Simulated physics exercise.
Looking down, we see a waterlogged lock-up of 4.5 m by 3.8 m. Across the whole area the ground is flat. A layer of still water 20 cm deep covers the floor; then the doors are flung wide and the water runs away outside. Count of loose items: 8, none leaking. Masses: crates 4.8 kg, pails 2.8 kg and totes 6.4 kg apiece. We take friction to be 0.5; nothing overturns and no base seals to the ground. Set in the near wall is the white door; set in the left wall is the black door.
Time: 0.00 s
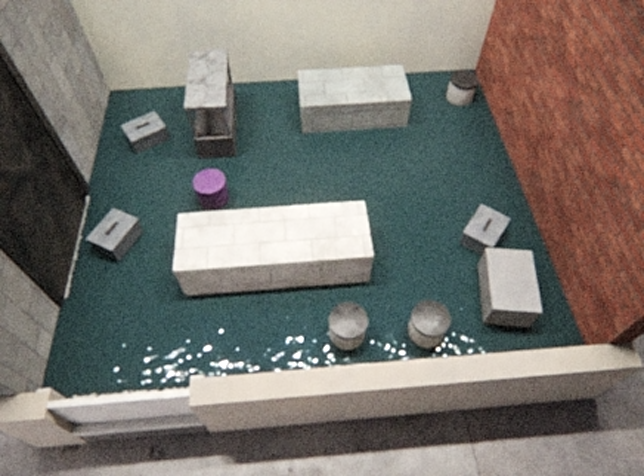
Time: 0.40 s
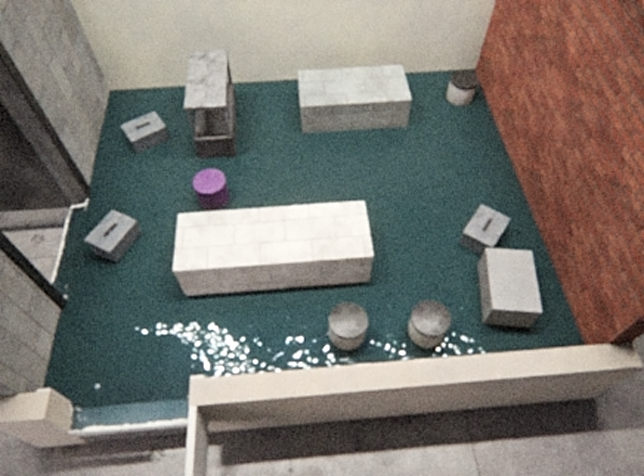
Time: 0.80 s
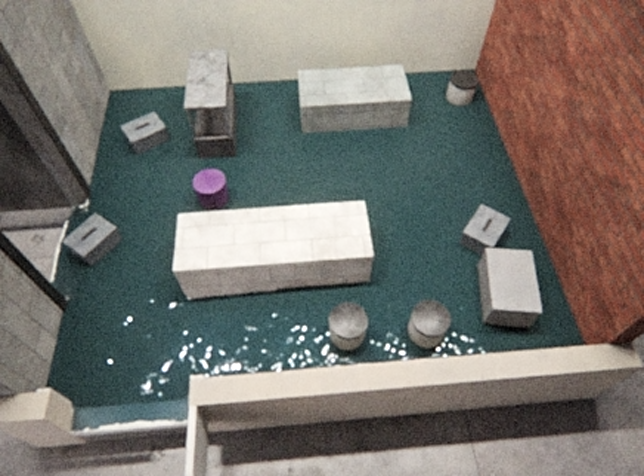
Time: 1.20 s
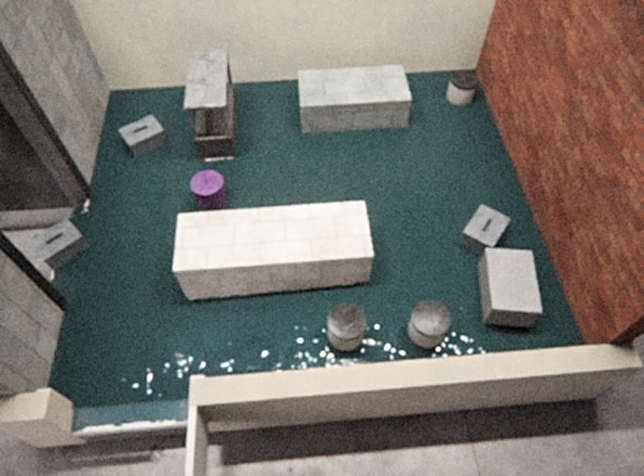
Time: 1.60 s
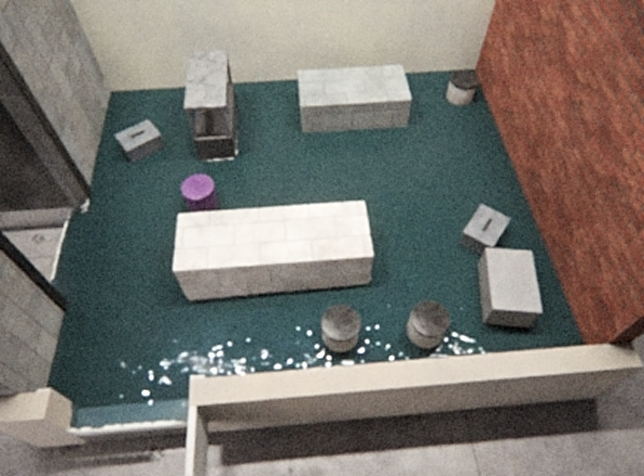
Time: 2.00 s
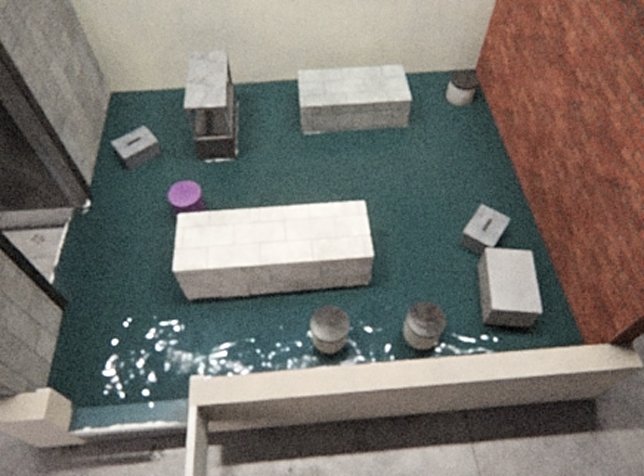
In the video, doors in the near and left walls of a flooded room open, and a gray box floats out through the left doorway; then a purple pail, another box and two gray pails drift slightly left.
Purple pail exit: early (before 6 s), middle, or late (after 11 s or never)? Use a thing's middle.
Early.
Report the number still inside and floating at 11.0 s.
Tally: 3 of them.
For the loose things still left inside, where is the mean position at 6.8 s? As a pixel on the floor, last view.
Near (434, 238).
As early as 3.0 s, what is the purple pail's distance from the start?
Displacement near 80 cm.
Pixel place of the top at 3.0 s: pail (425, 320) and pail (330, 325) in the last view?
Somewhere around (398, 328) and (272, 332).
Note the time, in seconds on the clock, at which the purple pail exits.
Close to 4.5 s, I'd say.
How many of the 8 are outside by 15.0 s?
My tally comes to 7.
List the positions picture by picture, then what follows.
In the first picture, the purple pail at (209, 181), afloat; 20 cm deep round most things; 0 of 8 have shifted.
In the second picture, the purple pail at (209, 181), afloat; about 3010 L in view; 0 of 8 have shifted.
In the third picture, the purple pail at (209, 181) floats; about 2930 L in view; 1 of 8 have shifted.
In the fourth picture, the purple pail at (207, 182) floats; about 2850 L in view; 1 of 8 have shifted.
In the fifth picture, the purple pail at (198, 187), afloat, 12 cm from its start; about 2780 L in view; 4 of 8 have shifted.
In the sixth picture, the purple pail at (184, 193), afloat, 27 cm from its start; 18 cm deep round most things; 4 of 8 have shifted.
After 3.0 s the purple pail is near (128, 231), 0.9 m from its start, afloat; 1 of 8 are out; 7 afloat.
After 6.8 s the purple pail has gone out (at 4.4 s); 5 of 8 are out; 3 afloat.
After 11.0 s the purple pail has gone out (at 4.4 s); 5 of 8 are out; 3 afloat.
After 15.0 s the purple pail has gone out (at 4.4 s); 7 of 8 are out; 1 afloat.
